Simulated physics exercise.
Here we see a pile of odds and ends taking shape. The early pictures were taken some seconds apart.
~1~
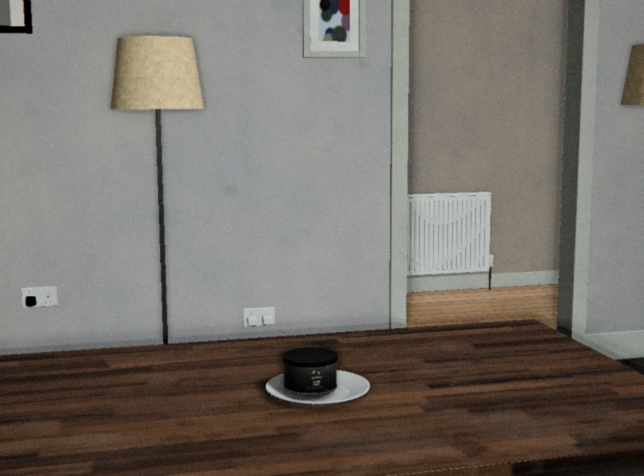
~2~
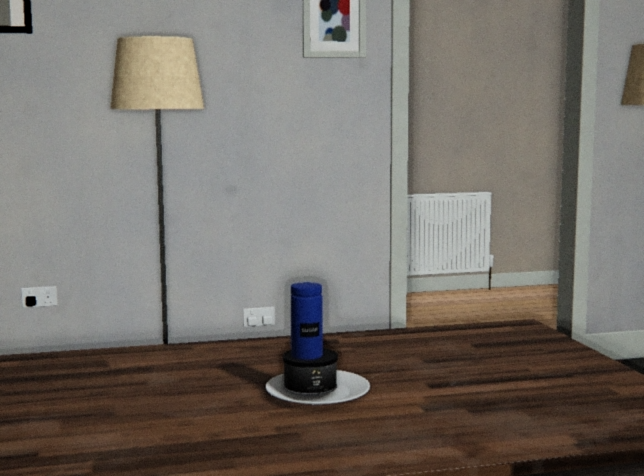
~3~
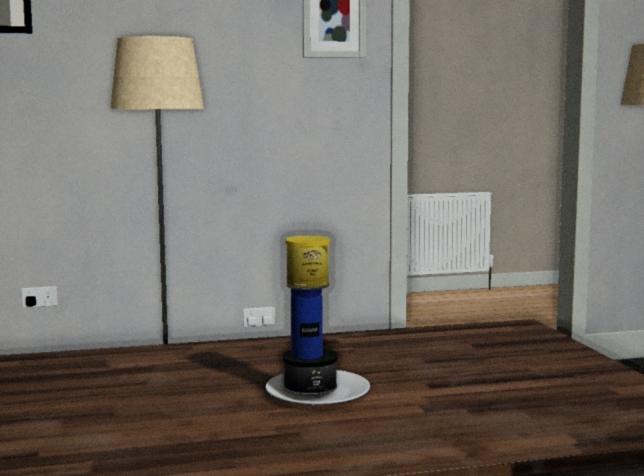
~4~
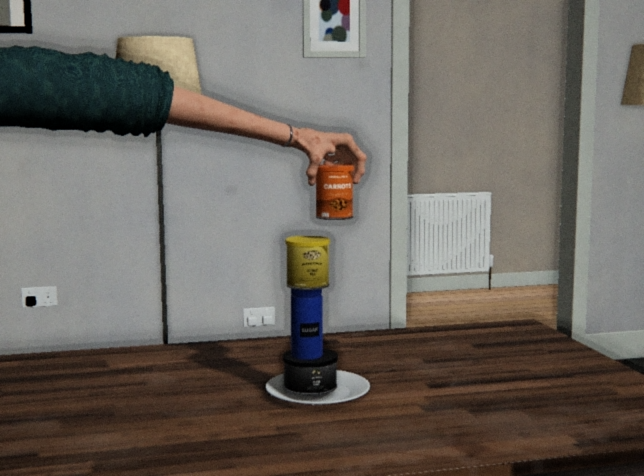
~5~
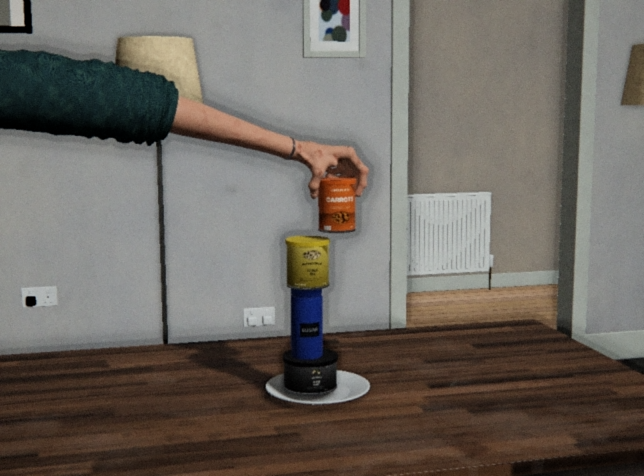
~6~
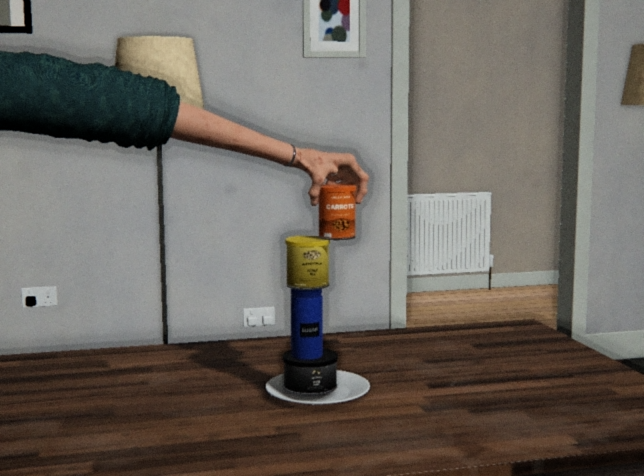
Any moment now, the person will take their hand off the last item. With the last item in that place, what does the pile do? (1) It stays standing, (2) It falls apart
The answer is 2.
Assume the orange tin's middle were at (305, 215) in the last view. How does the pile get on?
The pile remains standing.
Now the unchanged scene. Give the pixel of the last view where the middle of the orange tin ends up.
Roughly at pixel (366, 368).
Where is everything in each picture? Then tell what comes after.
The last thing is not in view yet, in the first frame.
The last thing is not in view yet, in the second frame.
The last thing is not in view yet, in the third frame.
Still above its spot; orange tin (334, 192); yellow pot (308, 262), in the fourth frame.
Still above its spot; orange tin (337, 205), in the fifth frame.
Set down, still held; orange tin (337, 212); yellow pot (308, 262), in the sixth frame.
Then, 0.30 s after the last picture, orange tin now fallen.
Then, 0.40 s after the last picture, things are still on the move.
Then, 0.50 s after the last picture, as before.
Then, 1.00 s after the last picture, nothing new.
At rest, fallen, orange tin; the other 4 in place. Seen from the same camera at the end, orange tin near (365, 368). The pile comes apart.
